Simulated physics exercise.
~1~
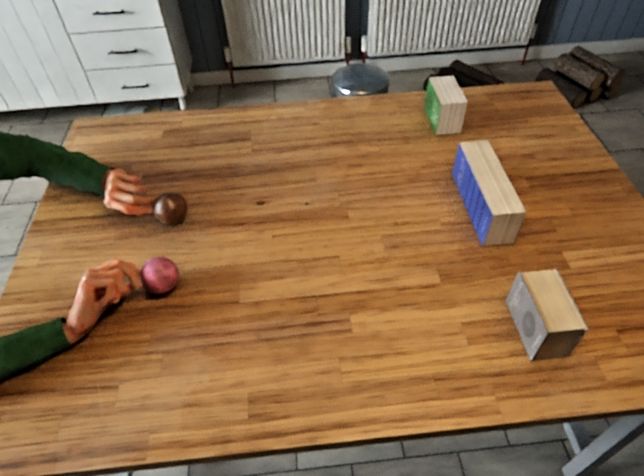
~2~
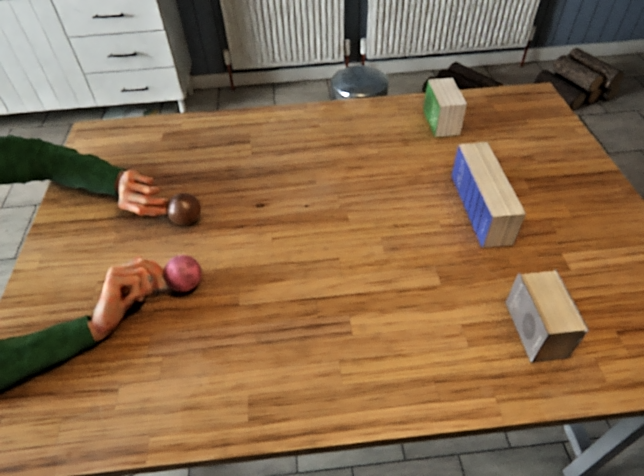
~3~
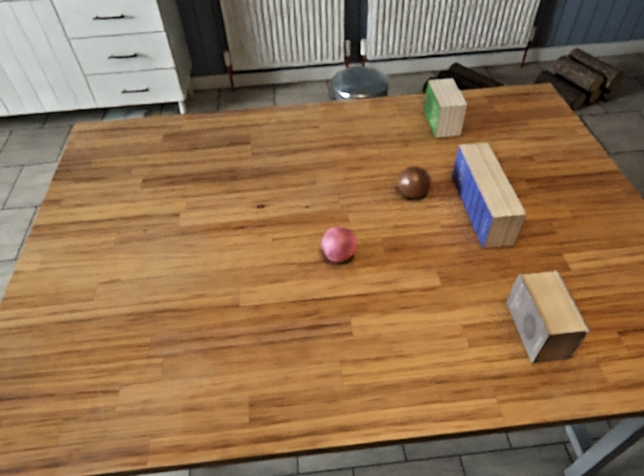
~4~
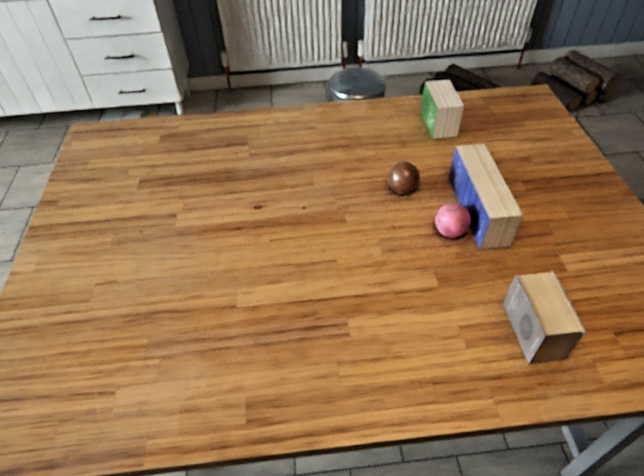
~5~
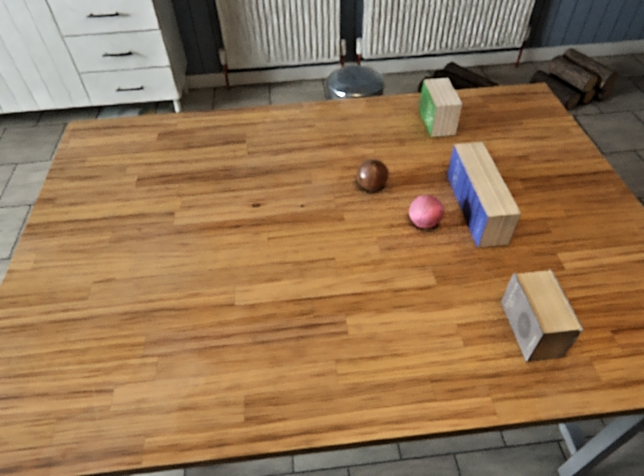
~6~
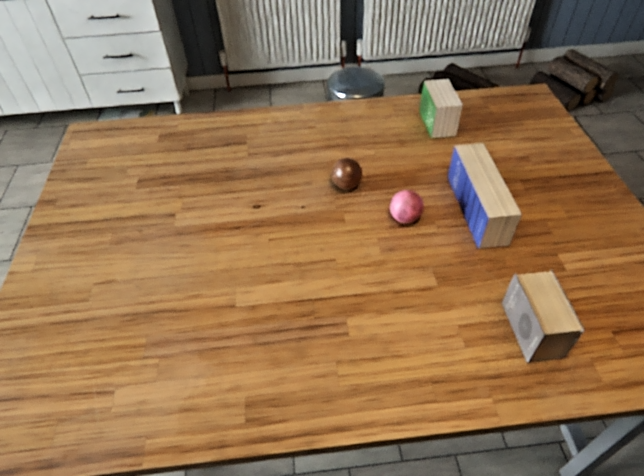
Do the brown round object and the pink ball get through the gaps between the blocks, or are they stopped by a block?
Both are stopped. The brown round object and the pink ball each hit a block and come back to the left.
